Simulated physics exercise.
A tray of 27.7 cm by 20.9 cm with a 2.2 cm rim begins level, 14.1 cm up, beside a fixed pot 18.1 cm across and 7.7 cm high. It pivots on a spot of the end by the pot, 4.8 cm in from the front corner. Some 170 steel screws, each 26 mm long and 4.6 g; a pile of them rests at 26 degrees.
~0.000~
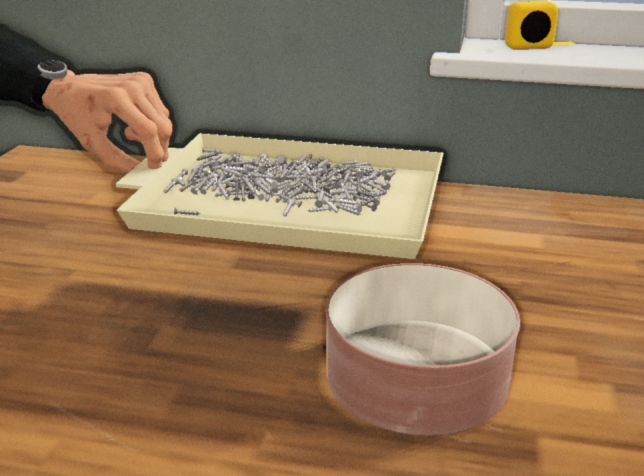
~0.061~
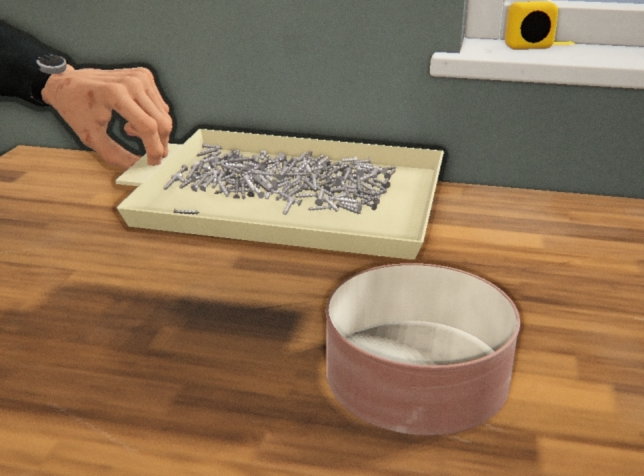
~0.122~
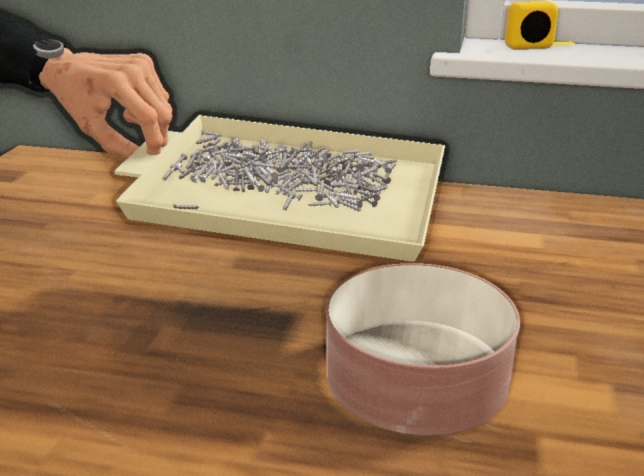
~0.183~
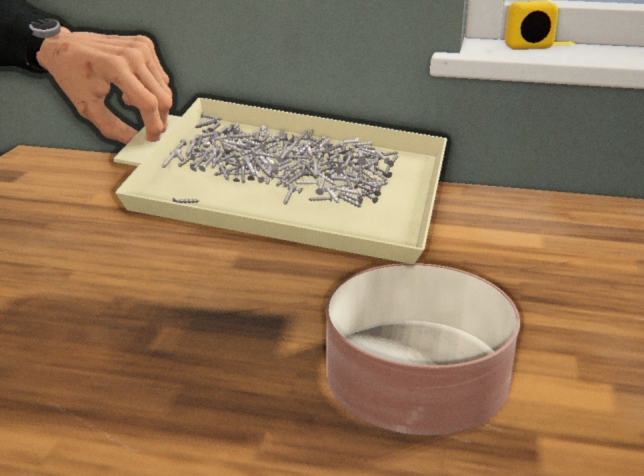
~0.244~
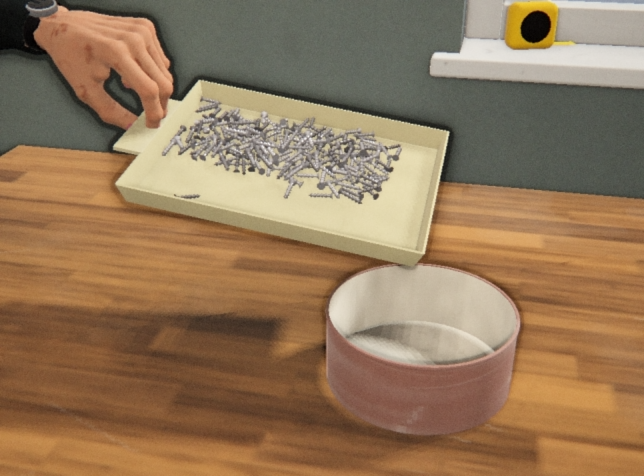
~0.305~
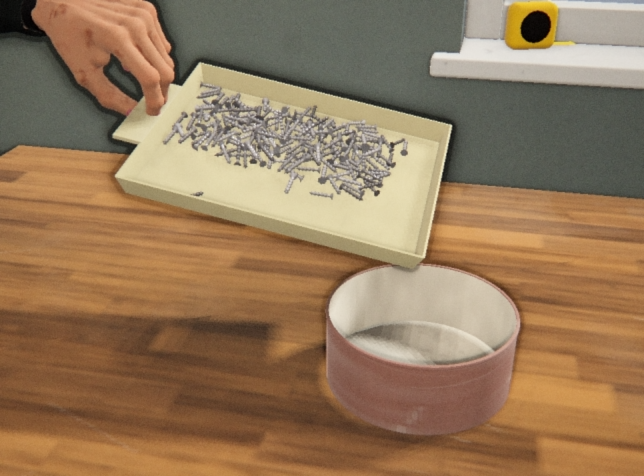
On a wooden worktop, a hand lifting one end of a cream tray of steel screws, tilting it toward a pink pot.
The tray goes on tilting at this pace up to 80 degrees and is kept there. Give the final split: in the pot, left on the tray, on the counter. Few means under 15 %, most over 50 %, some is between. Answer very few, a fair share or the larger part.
Pot: The larger part, tray: Very few, counter: Very few.
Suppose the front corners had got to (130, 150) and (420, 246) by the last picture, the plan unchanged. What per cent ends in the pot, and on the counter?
Pot 100, counter 0.
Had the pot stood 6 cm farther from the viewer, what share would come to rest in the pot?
Then about 35 per cent.
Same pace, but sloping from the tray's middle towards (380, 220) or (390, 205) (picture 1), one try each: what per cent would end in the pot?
About 85 and 25 per cent.
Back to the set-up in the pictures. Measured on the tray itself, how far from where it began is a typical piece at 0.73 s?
Some 12 cm.
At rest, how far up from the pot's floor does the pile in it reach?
About 3.0 cm.
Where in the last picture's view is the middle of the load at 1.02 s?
Near (403, 269).
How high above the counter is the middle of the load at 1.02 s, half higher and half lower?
Roughly 14 cm.
After 0.73 s, tilt 47 degrees; the tray holds 100 %, the pot 0 %.
After 1.02 s, tilt 67 degrees; the tray holds 65 %, the pot 25 %.
After 1.41 s, tilt 80 degrees; the tray holds 10 %, the pot 85 %.
In the end, at 2.1 s, pot 100 %, tray 0 %, counter 0 %.
